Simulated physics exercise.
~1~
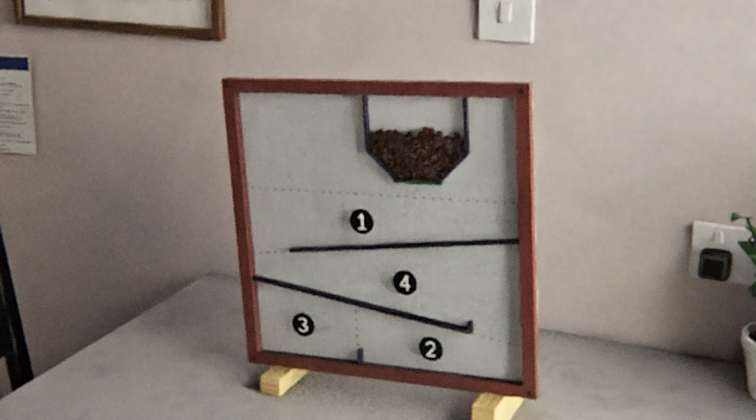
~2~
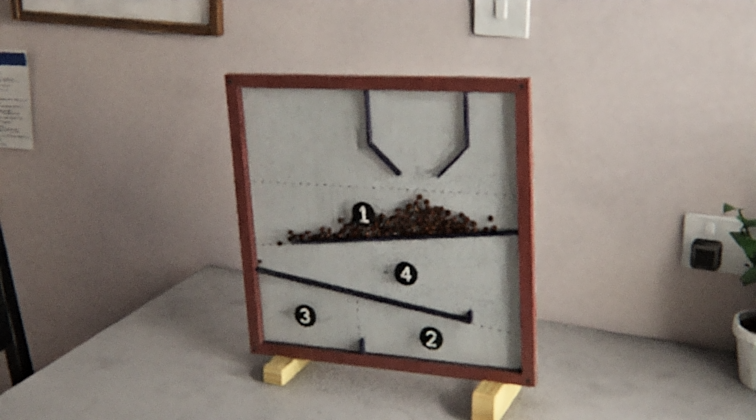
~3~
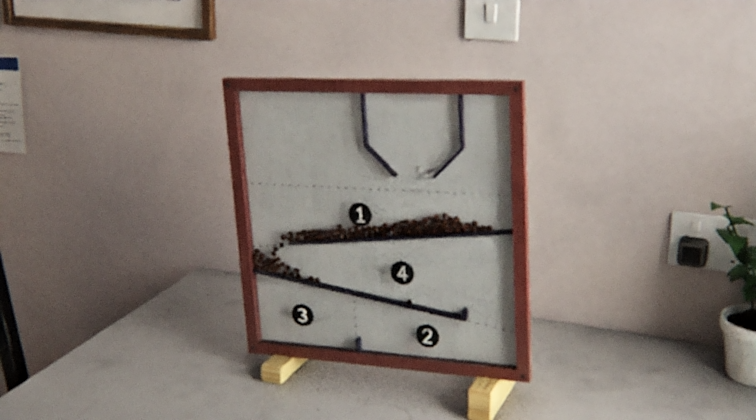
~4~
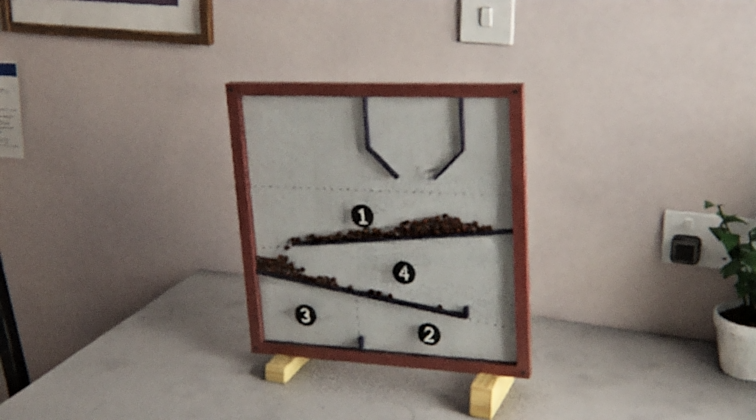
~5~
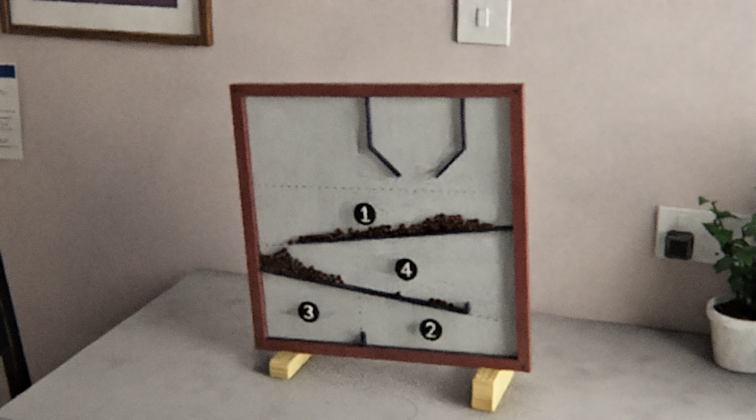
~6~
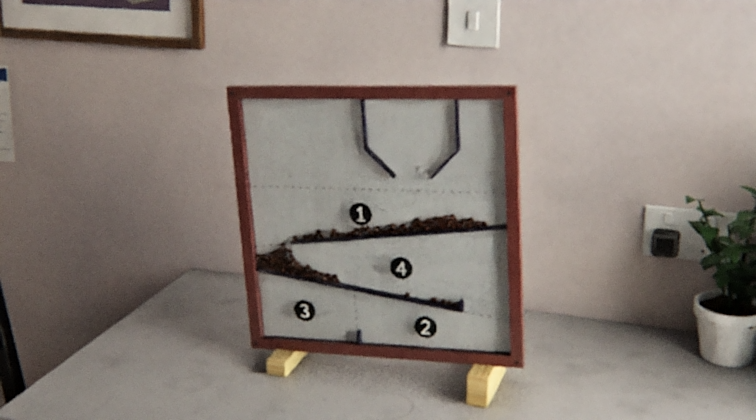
A flat red-framed display stood on a table as the dark beads in its hopper dropped onto the upper ramp, then slid left and spilled onto the lower one, ending spread along both ramps with a heap at the lower one's left end.
